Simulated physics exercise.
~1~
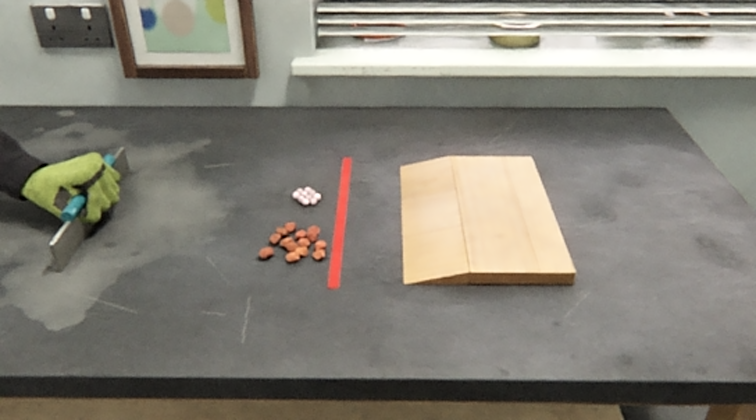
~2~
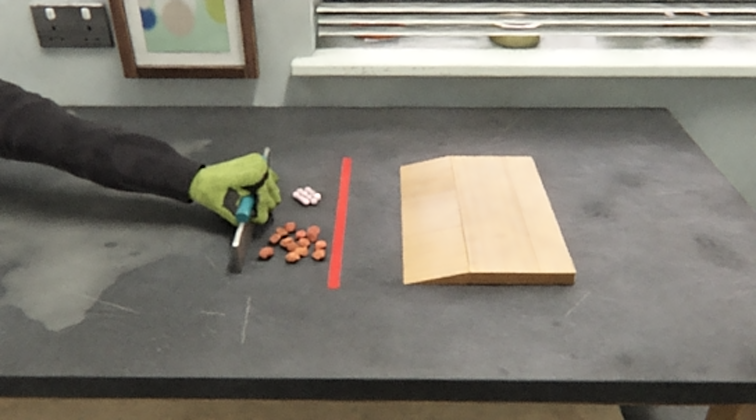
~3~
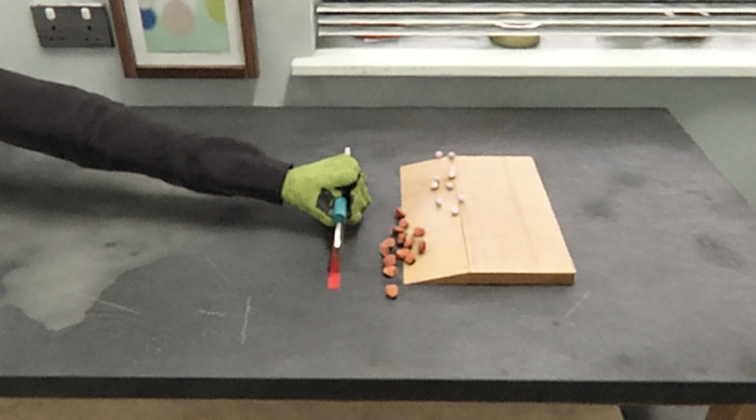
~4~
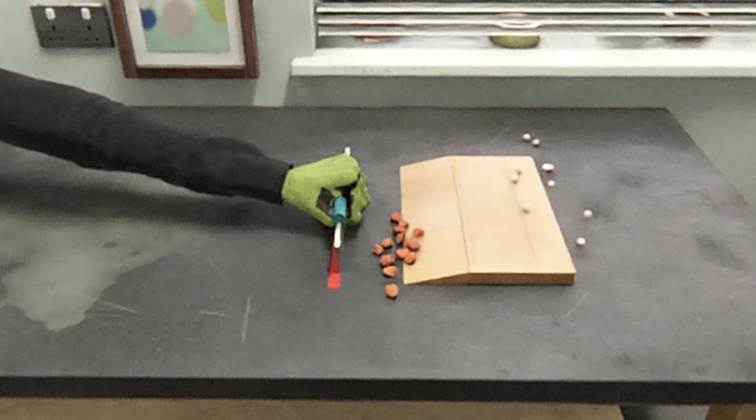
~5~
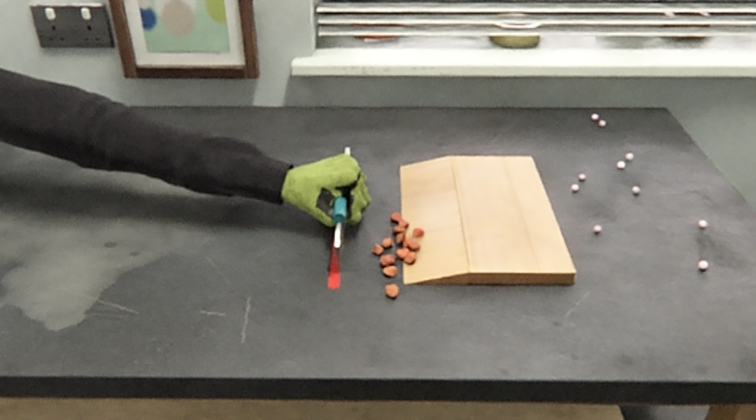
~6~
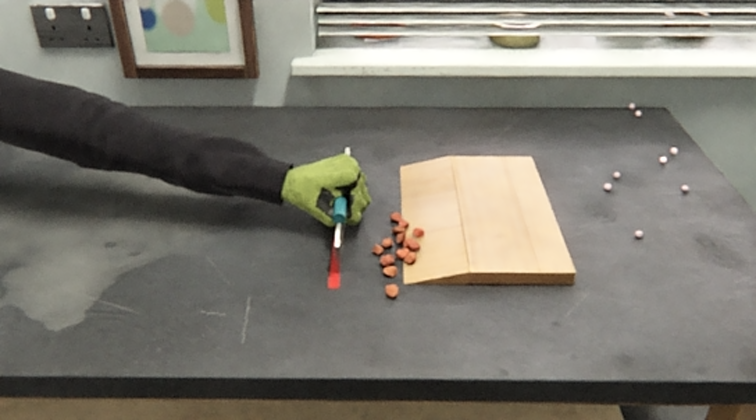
A green-gloved hand swept a scraper right toward two small heaps and stopped at the red tape, sending the pinkish pieces over the wooden ramp and scattering across the table beyond, while the reddish-brown ones stayed around the ramp's lower edge.
